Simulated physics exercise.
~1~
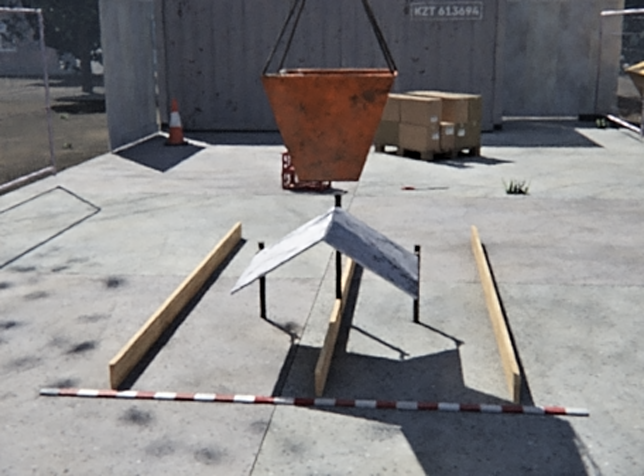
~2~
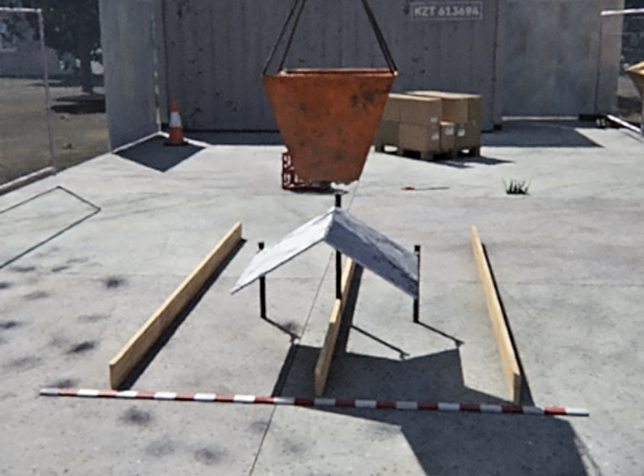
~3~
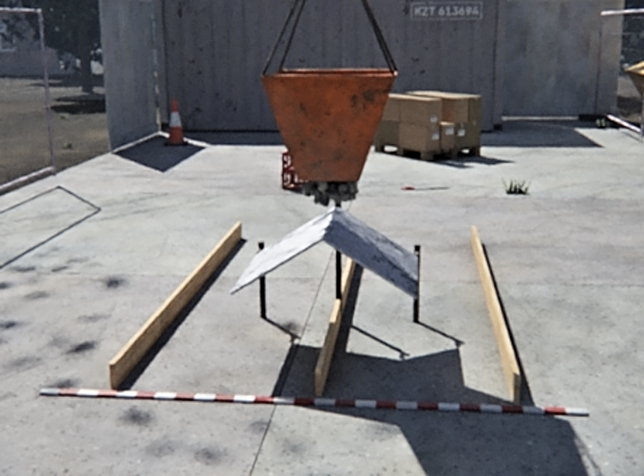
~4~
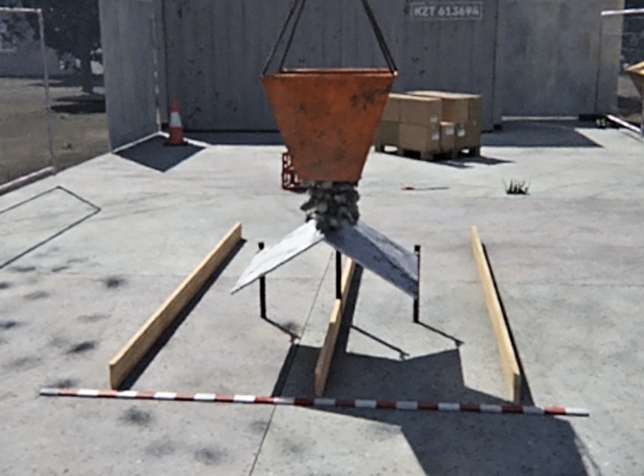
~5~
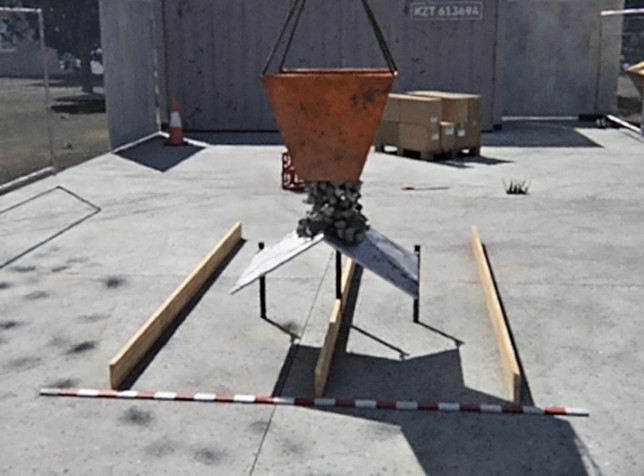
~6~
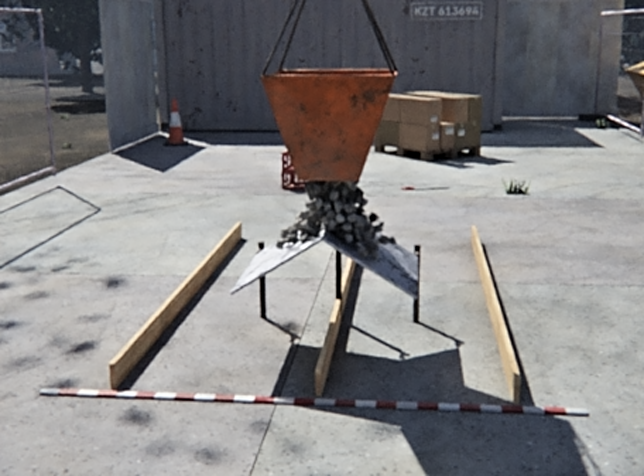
An orange, tapered hopper hangs from dark slings over a sunlit concrete yard, seen from the front and slightly above by a still camera. Below it stands a grey peaked sheet on dark posts among three wooden planks, with a red-and-white staff in front and boxes, a cone and a grey container behind. Grey chunks emerge from the motionless hopper's bottom, drop onto the ridge and spread, more down the right slope.
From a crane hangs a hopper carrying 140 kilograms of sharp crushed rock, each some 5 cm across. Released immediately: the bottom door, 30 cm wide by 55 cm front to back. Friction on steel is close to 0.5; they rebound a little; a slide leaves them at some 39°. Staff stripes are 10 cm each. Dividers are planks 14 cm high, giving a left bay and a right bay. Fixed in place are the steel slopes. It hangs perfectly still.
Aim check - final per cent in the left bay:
42 percent.
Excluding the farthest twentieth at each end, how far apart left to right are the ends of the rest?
Horizontal spread approx 190 cm.
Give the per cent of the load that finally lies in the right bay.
Close to 55 %.
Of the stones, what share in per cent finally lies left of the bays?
I'd say close to 0 per cent of the load ends there.
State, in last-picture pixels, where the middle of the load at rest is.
Middle at rest: Roughly (441, 348).
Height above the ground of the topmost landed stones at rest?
20 cm.
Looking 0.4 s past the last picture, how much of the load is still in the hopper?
Roughly 0 percent is held.
Then, 0.4 s after the last picture, 2 % in the hopper, 77 % on the steel, 6 % falling or lying in the left bay, 15 % falling or lying in the right bay; the stones farthest right are at (490, 342).
Then, 0.8 s after the last picture, 0 % in the hopper, 24 % on the steel, 31 % falling or lying in the left bay, 44 % falling or lying in the right bay; the stones farthest right are at (513, 352).
Then, 1.4 s after the last picture, 0 % in the hopper, 42 % falling or lying in the left bay, 57 % falling or lying in the right bay, 1 % falling or lying right of the bays; the stones farthest right are at (553, 346).
Then, 2.3 s after the last picture, 0 % in the hopper, 42 % falling or lying in the left bay, 57 % falling or lying in the right bay, 1 % falling or lying right of the bays; the stones farthest right are at (555, 345).
Then, 4.2 s after the last picture, 0 % in the hopper, 42 % in the left bay, 57 % in the right bay, 1 % right of the bays; the stones farthest right are at (555, 345).
